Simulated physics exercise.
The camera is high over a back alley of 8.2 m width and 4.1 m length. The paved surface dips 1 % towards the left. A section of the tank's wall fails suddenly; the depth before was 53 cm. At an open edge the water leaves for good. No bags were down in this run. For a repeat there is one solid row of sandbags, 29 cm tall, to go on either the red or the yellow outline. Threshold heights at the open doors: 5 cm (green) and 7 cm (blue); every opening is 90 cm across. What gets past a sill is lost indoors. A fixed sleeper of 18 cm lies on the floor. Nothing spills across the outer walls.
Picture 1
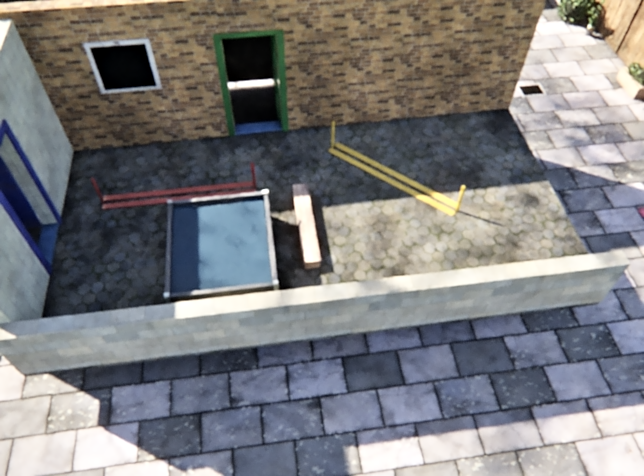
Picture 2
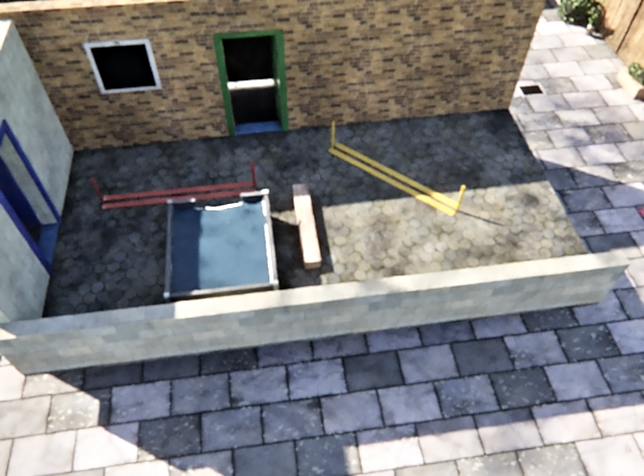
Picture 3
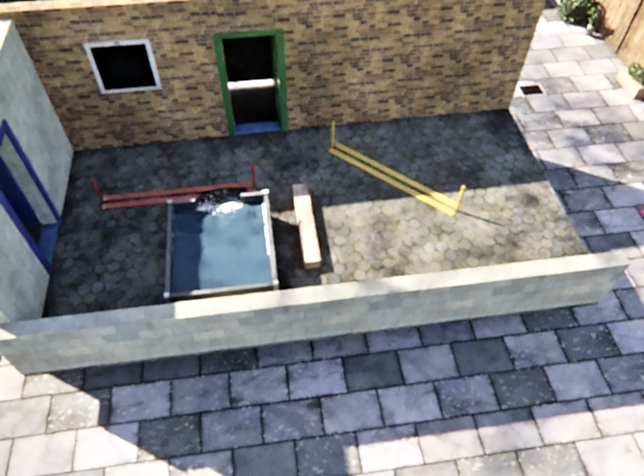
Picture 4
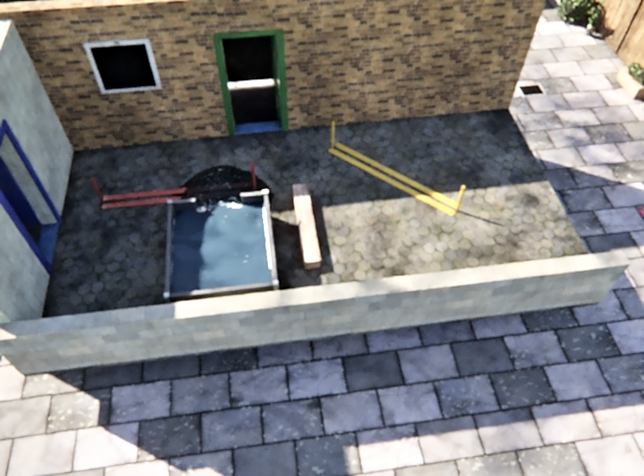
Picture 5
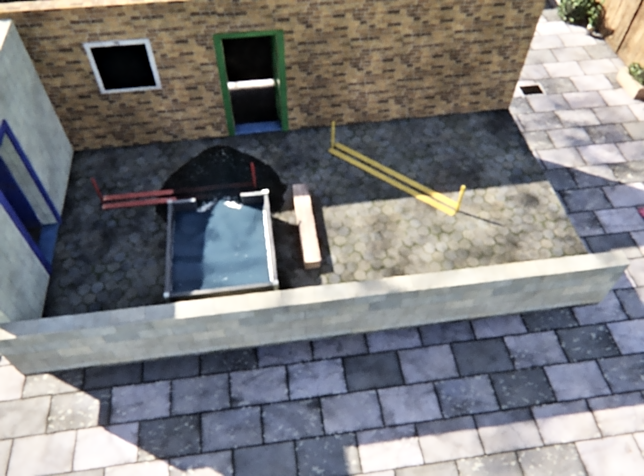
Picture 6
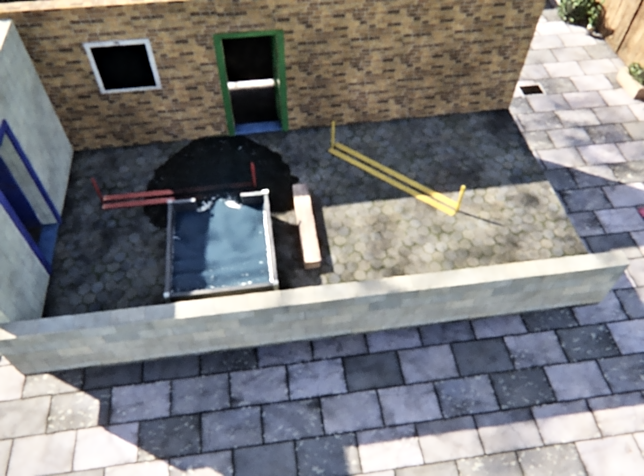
Water pours from the far side of a square tank and spreads darkly across the paving.
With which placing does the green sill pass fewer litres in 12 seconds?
Choose red.
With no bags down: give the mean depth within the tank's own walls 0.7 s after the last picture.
Some 36 cm.
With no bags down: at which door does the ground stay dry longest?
The blue one.
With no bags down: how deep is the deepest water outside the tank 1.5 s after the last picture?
Roughly 26 cm.
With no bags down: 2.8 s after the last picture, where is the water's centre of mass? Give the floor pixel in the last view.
Near (207, 209).
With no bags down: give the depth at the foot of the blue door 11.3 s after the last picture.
About 7.0 cm.
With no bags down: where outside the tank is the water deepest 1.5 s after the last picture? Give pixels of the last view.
Near (74, 155).
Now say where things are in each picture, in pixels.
The first picture shows the tank at (221, 244) is whole and still, 53 cm deep.
In the second picture, the front is at a hidden place, 0.5 m from the gap on the tank's far side; 0.2 m2 of floor is under water; 53 cm left at the back of the tank.
In the third picture, water pours out on the tank's far side and has run 0.8 m, to a hidden place; typically 8 cm deep outside, 53 cm at the tank's back.
In the fourth picture, water pours out on the tank's far side and has run 1.3 m, to a hidden place; typically 5 cm deep outside, 53 cm at the tank's back.
In the fifth picture, water pours out on the tank's far side and has run 1.8 m, to (215, 150); typically 4 cm deep outside, 51 cm at the tank's back.
In the sixth picture, water pours out on the tank's far side and has run 2.2 m, to (201, 138); typically 4 cm deep outside, 45 cm at the tank's back.
Then, 0.7 s after the last picture water covers 20 % of the floor and is deepest (25 cm) near (224, 213) in the run without bags; in at the green door, 18 L with no bags, 0 L with the row on red, 23 L on yellow.
Then, 1.5 s after the last picture water covers 25 % of the floor and is deepest (26 cm) near (74, 155) in the run without bags; in at the green door, 71 L with no bags, 0 L with the row on red, 78 L on yellow.
Then, 2.8 s after the last picture water covers 35 % of the floor and is deepest (18 cm) near (74, 155) in the run without bags; in at the green door, 121 L with no bags, 0 L with the row on red, 126 L on yellow.
Then, 6.3 s after the last picture water covers 65 % of the floor and is deepest (10 cm) near (37, 349) in the run without bags; in at the green door, 163 L with no bags, 0 L with the row on red, 170 L on yellow.
Then, 11.3 s after the last picture water covers 80 % of the floor and is deepest (8 cm) near (62, 214) in the run without bags; in at the green door, 167 L with no bags, 0 L with the row on red, 174 L on yellow.
